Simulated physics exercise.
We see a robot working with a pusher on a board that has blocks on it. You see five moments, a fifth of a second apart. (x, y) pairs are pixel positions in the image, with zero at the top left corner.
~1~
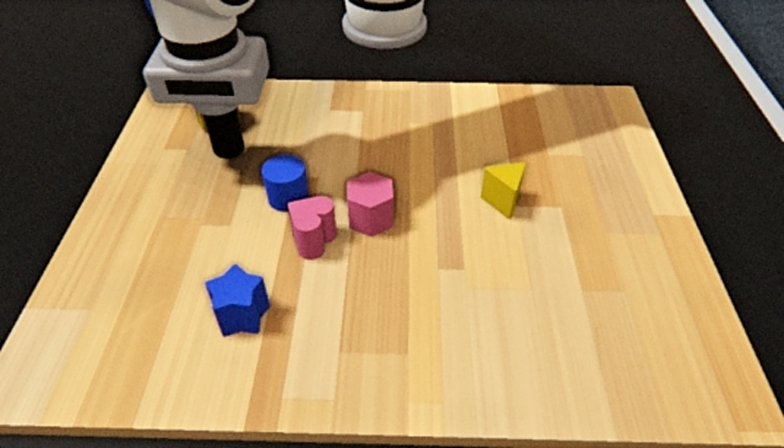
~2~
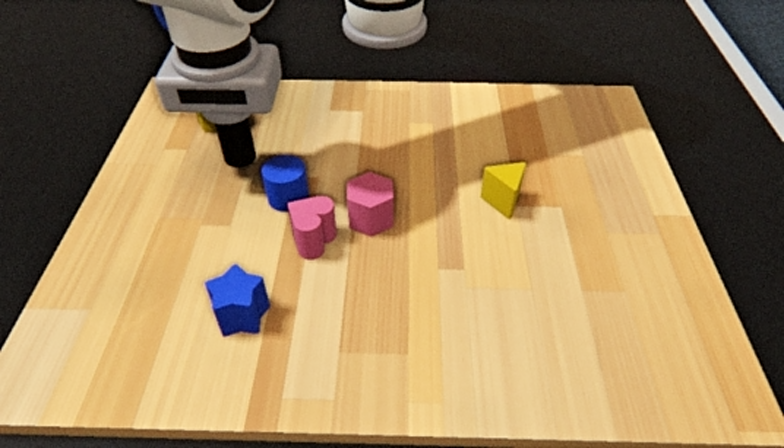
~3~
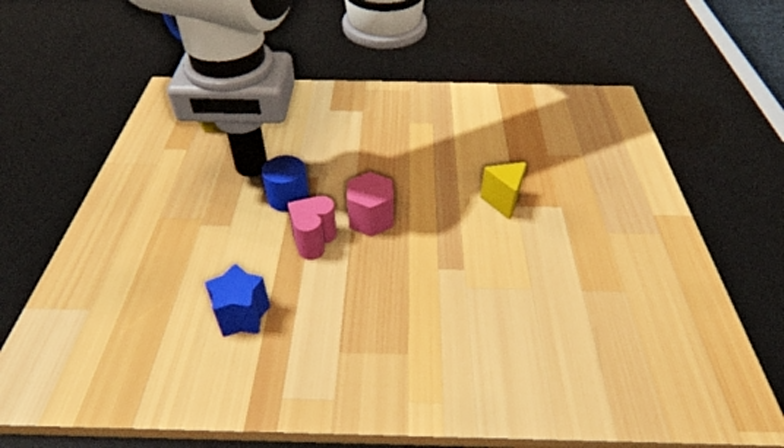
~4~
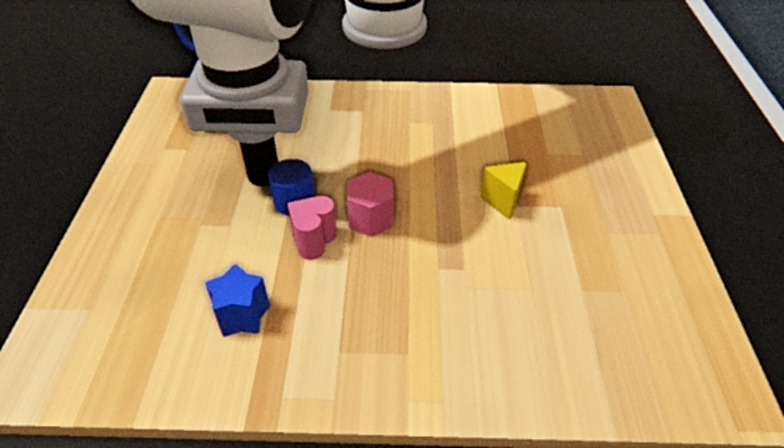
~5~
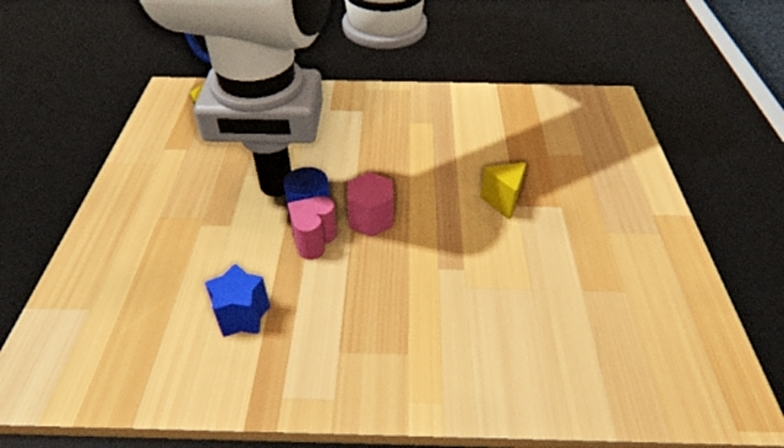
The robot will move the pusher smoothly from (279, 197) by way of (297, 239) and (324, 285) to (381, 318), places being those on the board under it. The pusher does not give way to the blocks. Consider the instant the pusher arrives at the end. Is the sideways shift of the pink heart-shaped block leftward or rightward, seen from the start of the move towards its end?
Answer: Left.
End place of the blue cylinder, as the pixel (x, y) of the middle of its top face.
Close to (328, 190).
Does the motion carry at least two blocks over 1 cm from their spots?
In short: Yes.
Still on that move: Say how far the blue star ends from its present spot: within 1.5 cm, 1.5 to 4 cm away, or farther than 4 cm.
It falls in the under 1.5 cm band.
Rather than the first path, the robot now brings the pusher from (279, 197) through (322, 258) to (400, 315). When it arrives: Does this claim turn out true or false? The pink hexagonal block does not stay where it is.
That claim is true.
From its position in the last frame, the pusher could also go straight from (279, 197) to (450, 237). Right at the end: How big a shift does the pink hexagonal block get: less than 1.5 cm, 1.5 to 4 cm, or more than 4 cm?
Covers over 4 cm.
On the path given first. One third of the way, pusher at (296, 230); blue cylinder at (328, 190); pink heart-shaped block at (324, 224), turned 40° clockwise; pink hexagonal block at (374, 188).
Two thirds of the way, pusher at (323, 276); blue cylinder at (328, 190); pink heart-shaped block at (359, 245); pink hexagonal block at (374, 188).
At the end, pusher at (381, 308); blue star still; blue cylinder at (328, 190); pink heart-shaped block at (368, 246), turned 35° anticlockwise; pink hexagonal block at (374, 188).
